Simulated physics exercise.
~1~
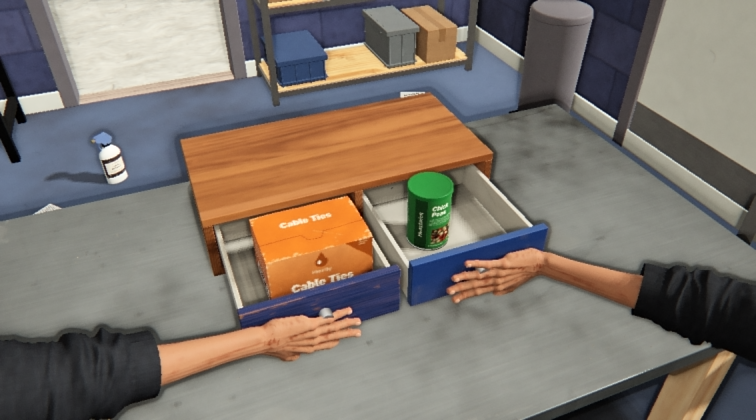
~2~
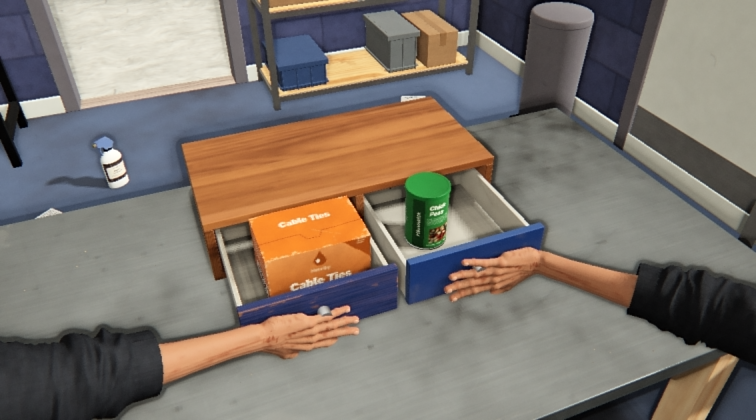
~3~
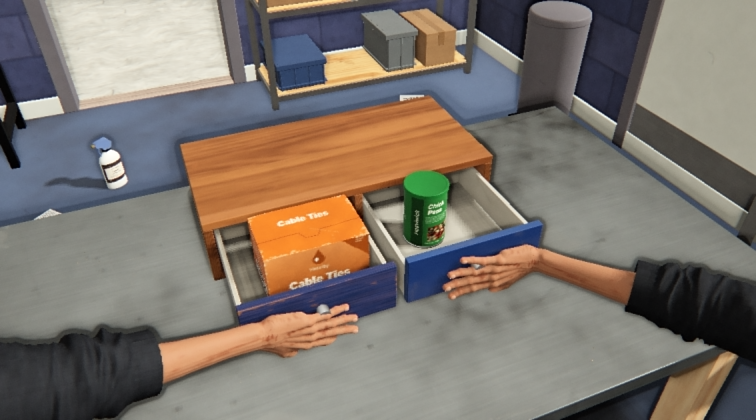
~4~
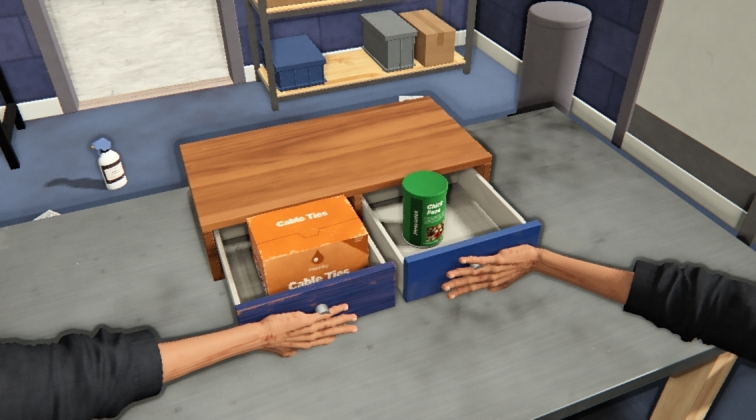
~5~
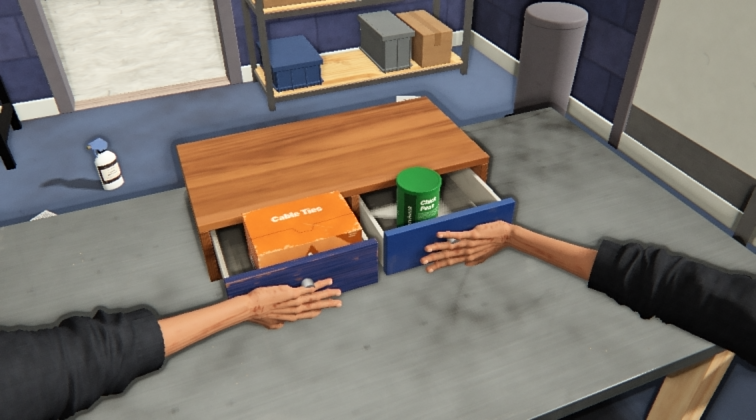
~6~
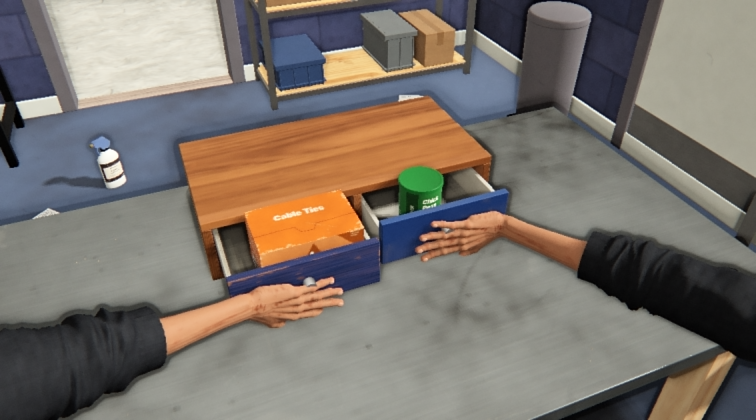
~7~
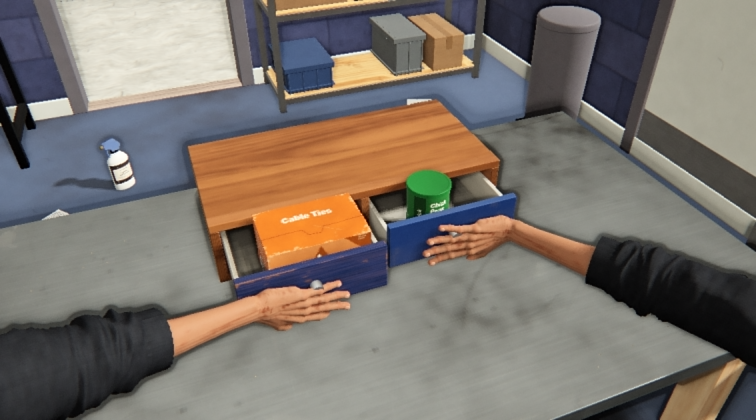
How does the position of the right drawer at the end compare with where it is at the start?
At the start the right drawer is pulled well out of the chest, while at the end it sits further in but is still partly open.
